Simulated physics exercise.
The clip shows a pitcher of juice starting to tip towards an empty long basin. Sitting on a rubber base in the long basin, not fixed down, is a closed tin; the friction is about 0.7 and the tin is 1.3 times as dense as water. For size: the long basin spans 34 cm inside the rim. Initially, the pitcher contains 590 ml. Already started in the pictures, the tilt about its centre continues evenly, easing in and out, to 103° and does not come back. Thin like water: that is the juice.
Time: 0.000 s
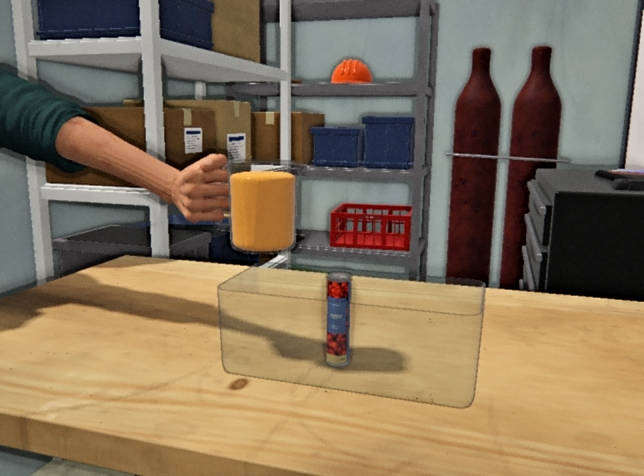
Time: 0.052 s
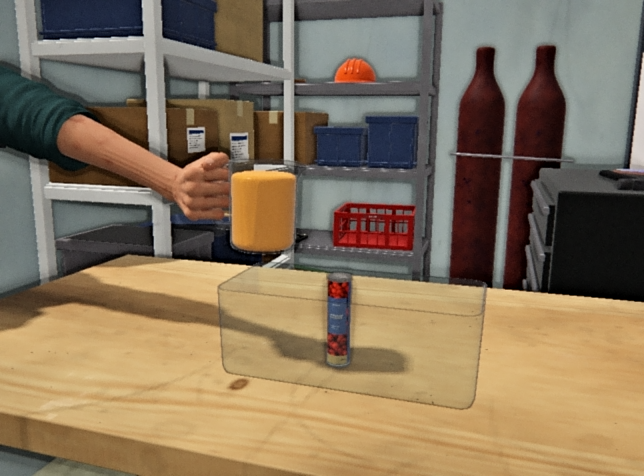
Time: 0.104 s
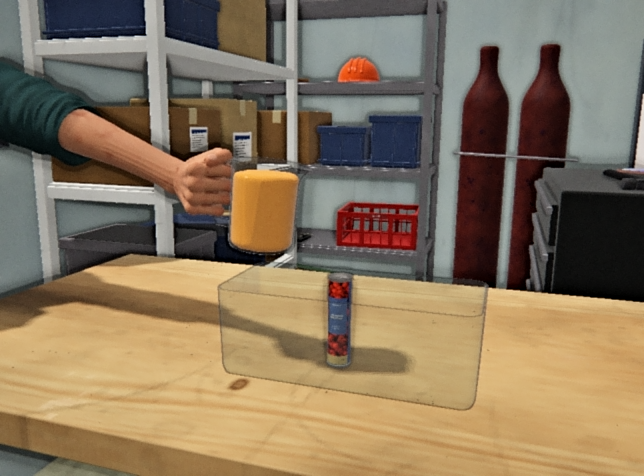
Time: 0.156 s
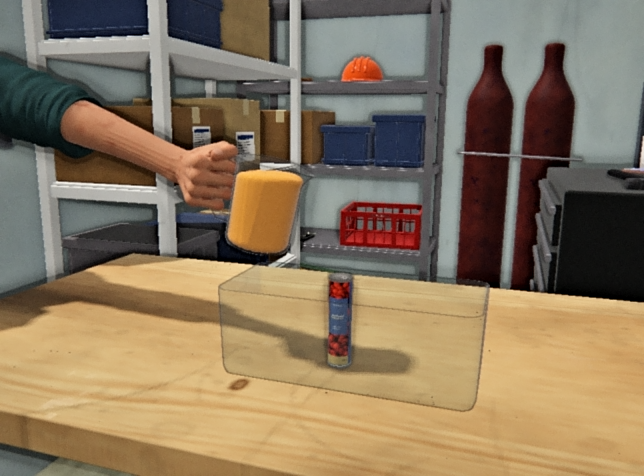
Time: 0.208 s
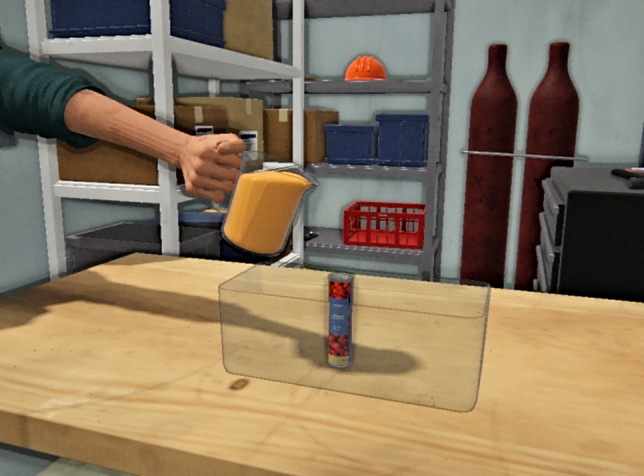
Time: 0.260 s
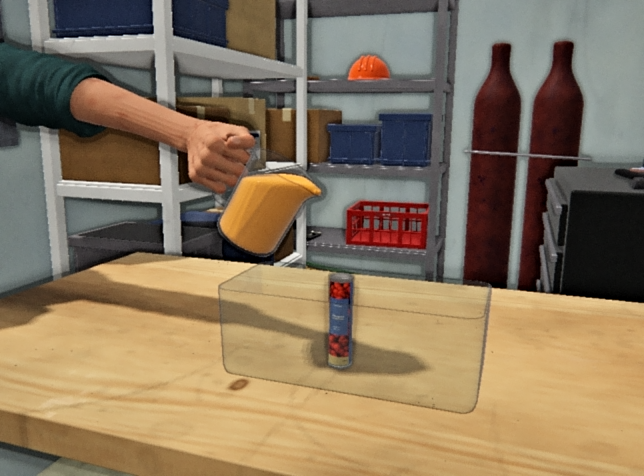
In a storeroom, a hand held an orange pitcher above a clear, empty basin with a closed tin standing inside on a wooden table, then steadily tilted the pitcher partway over to the right.
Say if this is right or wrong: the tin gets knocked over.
Right, it gets knocked over.
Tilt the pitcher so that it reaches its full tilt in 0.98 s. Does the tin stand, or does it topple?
Outcome - the tin ends up overturned.
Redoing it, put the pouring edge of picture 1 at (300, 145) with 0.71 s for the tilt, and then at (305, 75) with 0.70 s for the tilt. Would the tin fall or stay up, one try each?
Run one: It tumbles. Run two: It does not tip.
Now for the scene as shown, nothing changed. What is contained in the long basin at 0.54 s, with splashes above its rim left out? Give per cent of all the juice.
16 %, more or less.
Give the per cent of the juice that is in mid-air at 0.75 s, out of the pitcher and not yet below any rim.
Airborne fraction: Approx. 12 %.
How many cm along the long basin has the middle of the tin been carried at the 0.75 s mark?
I'd put it at around 0 centimetres.
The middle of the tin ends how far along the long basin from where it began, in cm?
Roughly 8.5 cm.
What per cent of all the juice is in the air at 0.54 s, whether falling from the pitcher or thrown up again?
Some 20 per cent, I reckon.
By 0.54 s the tilt is 91° and 64 per cent is still to pour; the tin stands where it began.
By 0.75 s the tilt is 103° and 19 per cent is still to pour; the tin stands where it began.
By 0.96 s the tilt is 103° and 4 per cent is still to pour; the tin leans 38°.
By 1.20 s the tilt is 103° and 1 per cent is still to pour; the tin lies on its side.
At rest the tin lies on its side.
